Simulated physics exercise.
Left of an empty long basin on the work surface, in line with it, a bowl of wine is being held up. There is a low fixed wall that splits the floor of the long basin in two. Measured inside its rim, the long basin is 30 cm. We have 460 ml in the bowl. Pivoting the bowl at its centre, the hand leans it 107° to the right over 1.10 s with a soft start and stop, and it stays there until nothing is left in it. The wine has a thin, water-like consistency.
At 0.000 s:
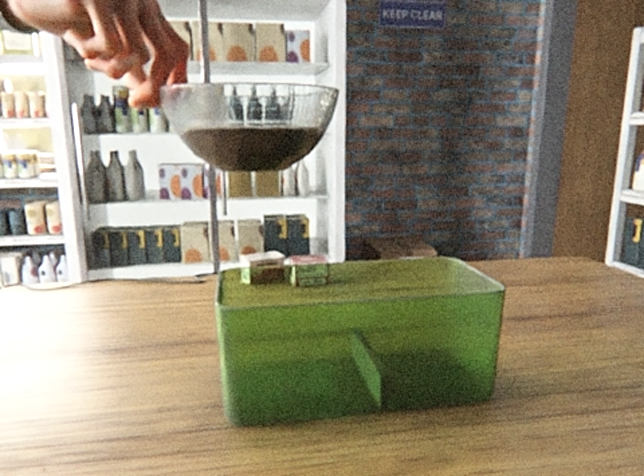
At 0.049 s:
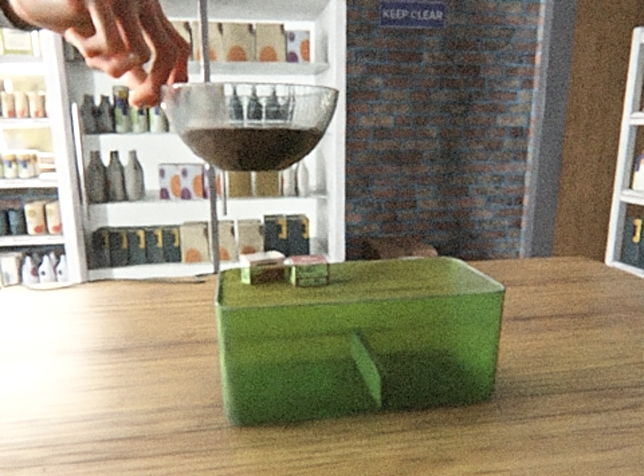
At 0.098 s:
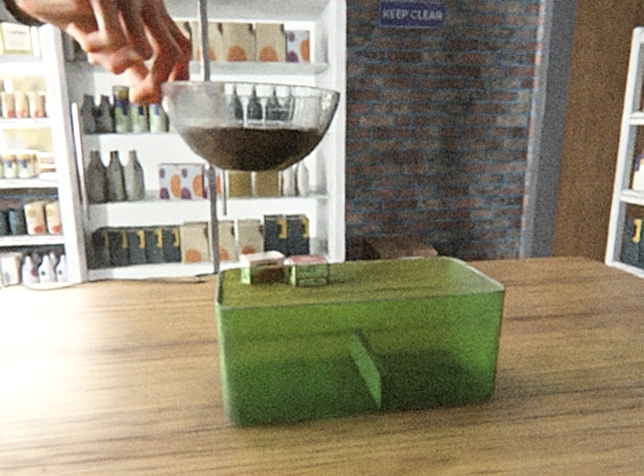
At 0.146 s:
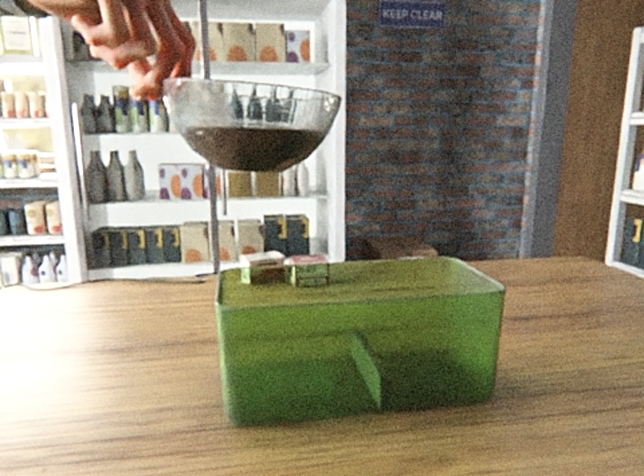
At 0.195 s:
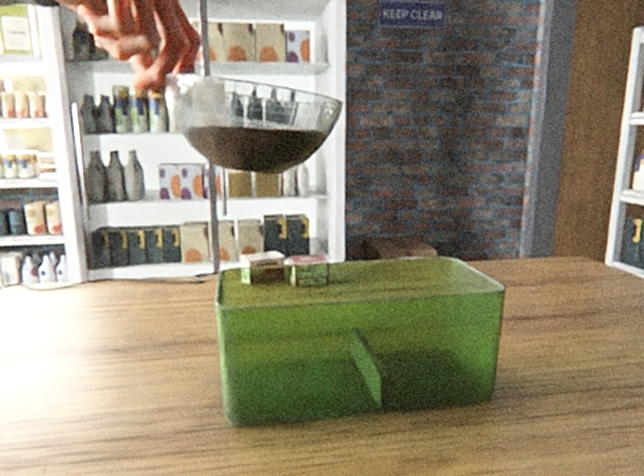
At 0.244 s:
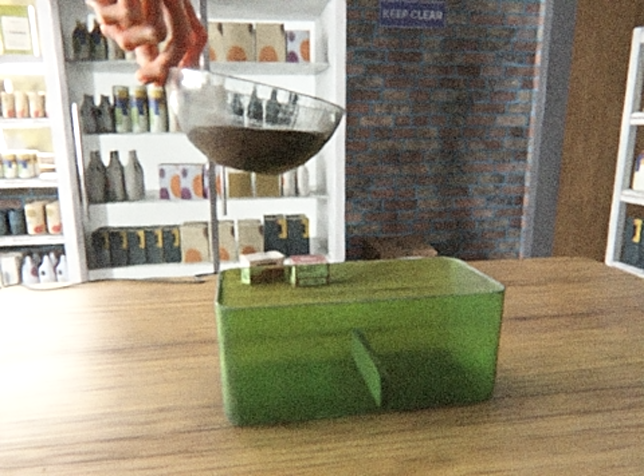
A hand at the upper left holds a clear glass bowl of dark liquid above a wooden table and slowly leans it to the right, its left side rising while the liquid stays nearly level. Below sits an empty, translucent green long basin with a low dividing wall, two small boxes behind it. The still, eye-level view faces shop shelves of bottles and packages beside a brick wall.
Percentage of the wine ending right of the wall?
58 per cent.
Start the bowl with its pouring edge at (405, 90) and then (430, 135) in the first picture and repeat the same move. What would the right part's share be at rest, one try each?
I'd expect close to 90 per cent and then close to 75 per cent.
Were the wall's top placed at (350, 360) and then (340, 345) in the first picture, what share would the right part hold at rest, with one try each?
First 75, then 85 per cent.
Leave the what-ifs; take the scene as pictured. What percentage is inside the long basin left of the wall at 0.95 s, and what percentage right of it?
Left about 34, right about 58.
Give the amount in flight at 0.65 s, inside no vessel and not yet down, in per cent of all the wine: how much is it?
Around 42 in a hundred.
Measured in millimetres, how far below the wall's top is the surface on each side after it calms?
Noted: Left near 28 mm, right near 22 mm.
By 0.65 s the tilt is 69° and 50 per cent is still to pour, 2 is left of the wall and 7 right of it.
By 0.95 s the tilt is 102° and 0 per cent is still to pour, 34 is left of the wall and 58 right of it.
By 1.26 s the tilt is 107° and 0 per cent is still to pour, 41 is left of the wall and 58 right of it.
By 1.60 s the tilt is 107° and 0 per cent is still to pour, 41 is left of the wall and 59 right of it.
At rest 41 per cent lies left of the wall, 58 right of it and 0 outside.
